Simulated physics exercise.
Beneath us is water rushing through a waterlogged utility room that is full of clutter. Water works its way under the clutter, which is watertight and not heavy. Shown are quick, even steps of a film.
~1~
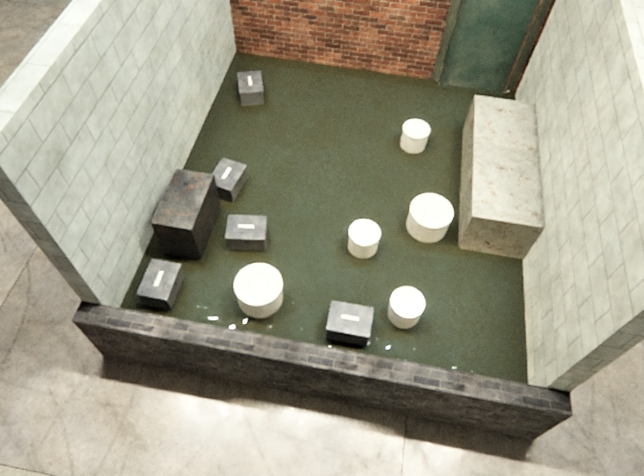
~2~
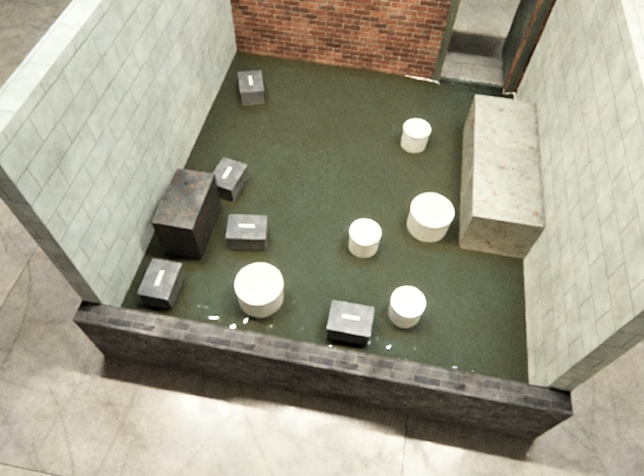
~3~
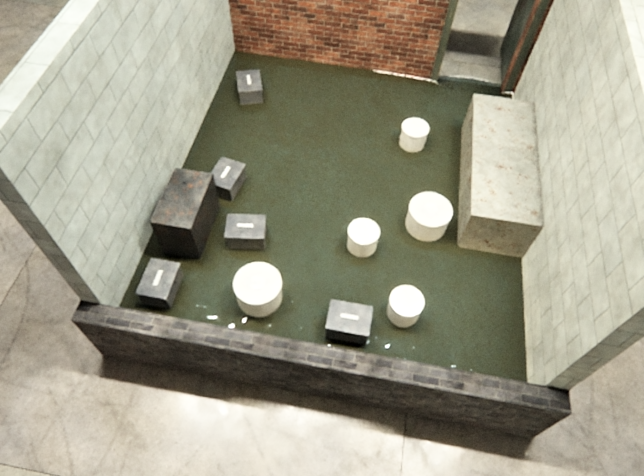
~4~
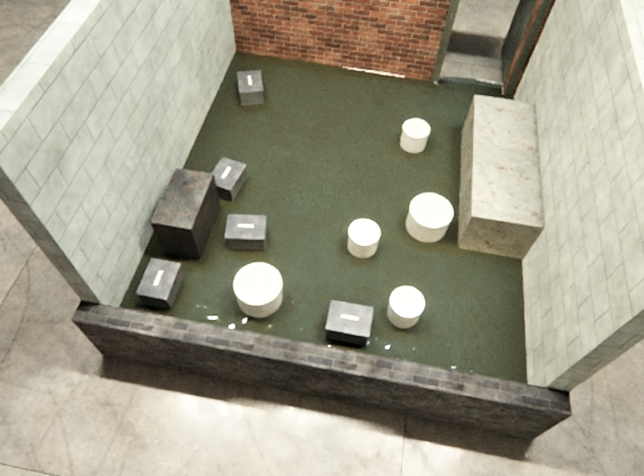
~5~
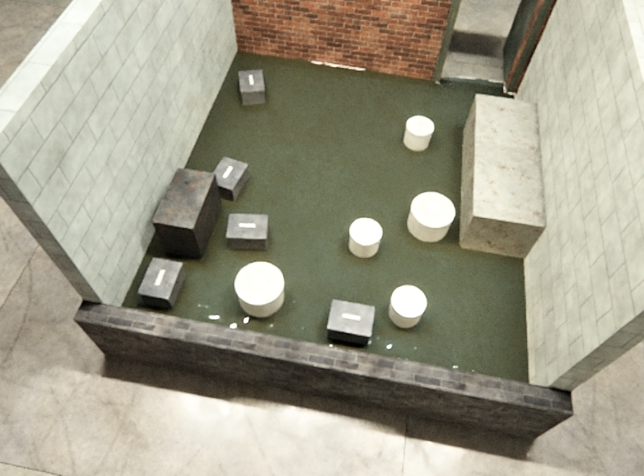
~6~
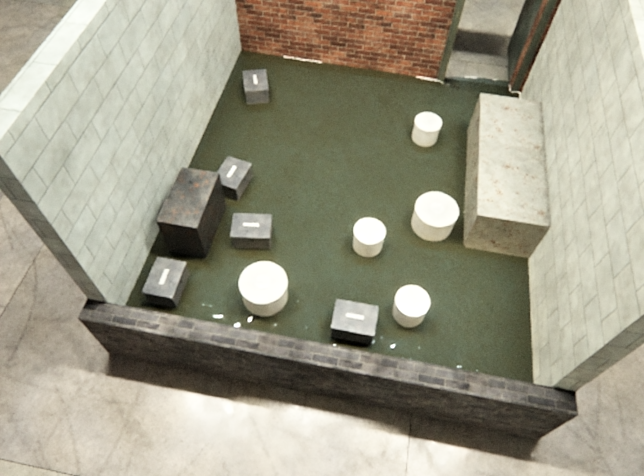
The clip opens on a high view of dark green water between pale block walls, with dark boxes and white round containers scattered about. The green door in the brick back wall gives way to an open doorway, and a thin pale streak spreads leftward along the wall's base. Then the rearmost white pail drifts slightly right and backward, while the other objects barely move.
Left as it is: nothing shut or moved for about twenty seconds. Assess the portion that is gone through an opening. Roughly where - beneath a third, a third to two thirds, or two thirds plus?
My prediction is the low band.
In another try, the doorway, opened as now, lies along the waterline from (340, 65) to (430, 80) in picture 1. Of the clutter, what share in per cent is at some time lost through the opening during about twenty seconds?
Fraction out: Near 40 %.
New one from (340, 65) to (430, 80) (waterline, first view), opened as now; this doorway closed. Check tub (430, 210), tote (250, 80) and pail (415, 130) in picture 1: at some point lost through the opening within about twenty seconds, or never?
Going through them in turn: Escaped; escaped; escaped.
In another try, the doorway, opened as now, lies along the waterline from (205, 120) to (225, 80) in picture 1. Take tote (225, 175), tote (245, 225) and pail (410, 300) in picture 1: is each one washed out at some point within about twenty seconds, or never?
Outcome for each, in the order asked: Flushed / flushed / not flushed.
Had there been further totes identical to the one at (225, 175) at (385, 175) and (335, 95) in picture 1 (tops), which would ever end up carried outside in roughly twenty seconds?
First: Exits; second: Exits.
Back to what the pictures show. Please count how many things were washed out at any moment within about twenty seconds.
I get 2.
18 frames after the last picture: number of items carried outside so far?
The answer here is 1.
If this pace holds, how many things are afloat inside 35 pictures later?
The tally stands at 8.
A moment on, 0 of 10 are out; 10 afloat.
Next, 1 of 10 are out; 9 afloat.
Later, 2 of 10 are out; 8 afloat.
In the end, 2 of 10 are out; 8 afloat.
